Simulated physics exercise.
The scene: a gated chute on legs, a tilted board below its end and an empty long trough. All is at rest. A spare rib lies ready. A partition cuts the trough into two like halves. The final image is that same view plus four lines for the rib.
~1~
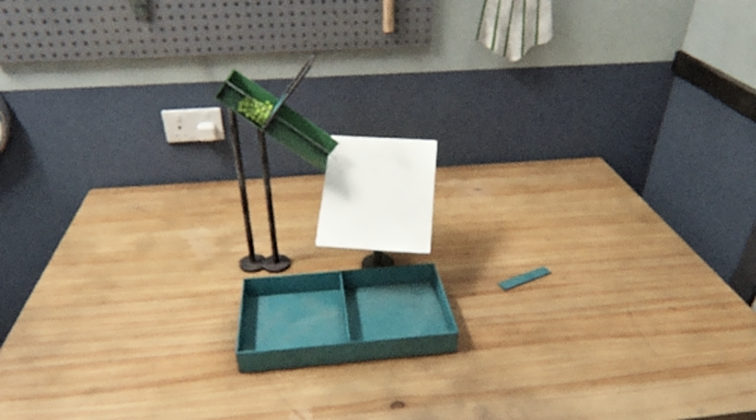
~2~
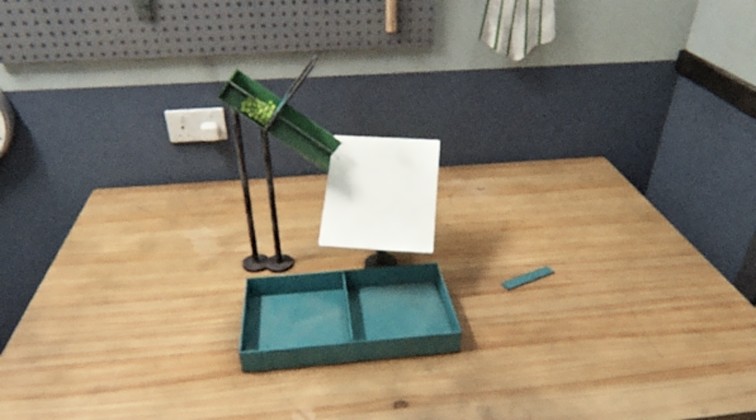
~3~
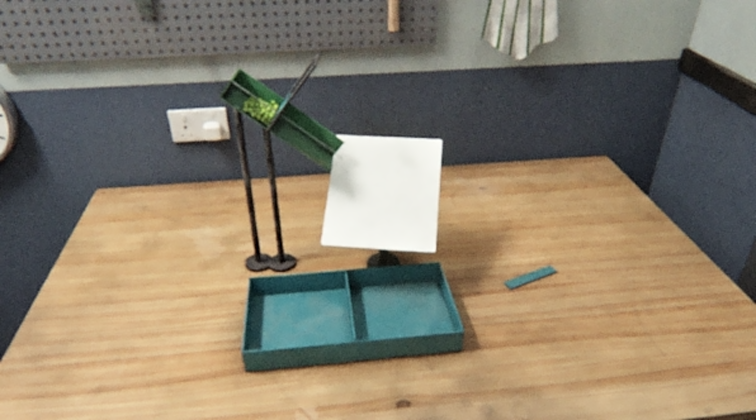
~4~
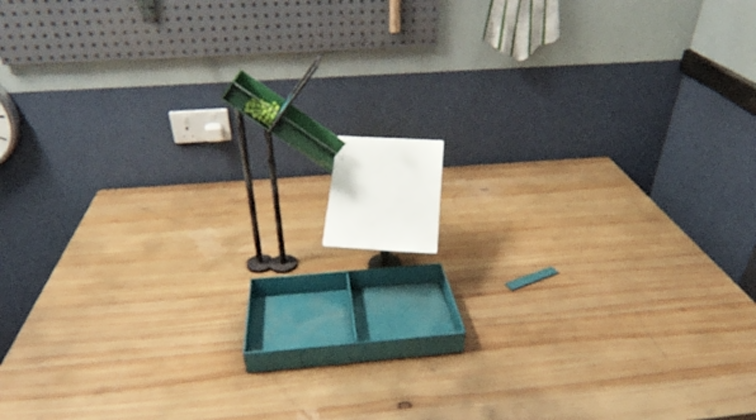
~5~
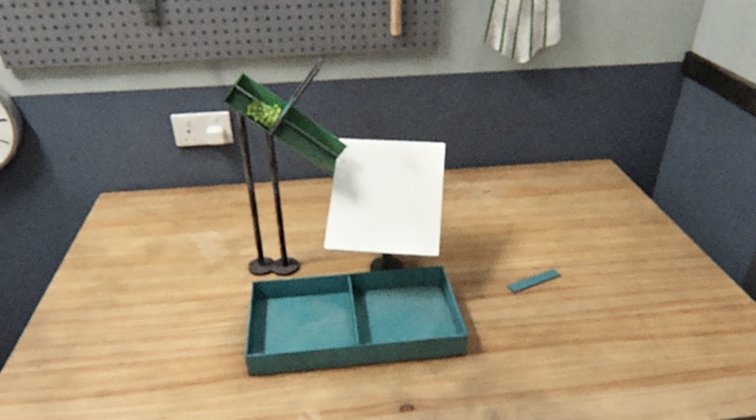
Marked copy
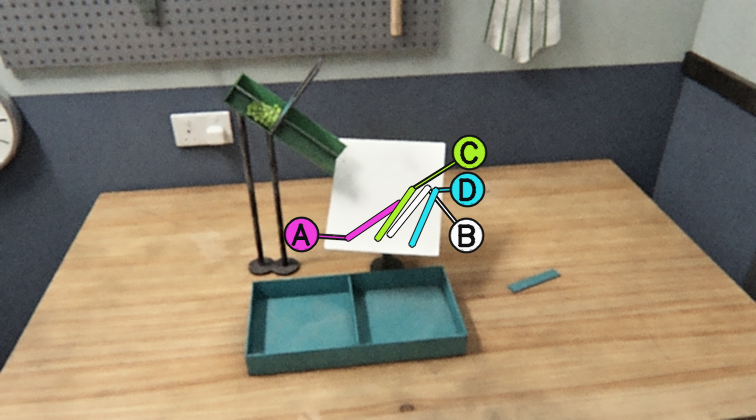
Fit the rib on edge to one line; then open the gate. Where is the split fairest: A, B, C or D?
The best line is C.
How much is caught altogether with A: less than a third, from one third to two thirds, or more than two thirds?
More than two thirds.
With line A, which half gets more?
More lands on the left.
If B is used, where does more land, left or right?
The right half.
On the marked copy, line A from (399, 203) to (348, 238); line B from (427, 188) to (390, 234); line C from (412, 189) to (377, 238); line D from (435, 190) to (412, 244).
With A, of what is caught, almost all in the left half, about a tenth in the right.
With B, of what is caught, just a few in the left half, almost all in the right.
With C, of what is caught, roughly half in the left half, roughly half in the right.
With D, of what is caught, just a few in the left half, almost all in the right.
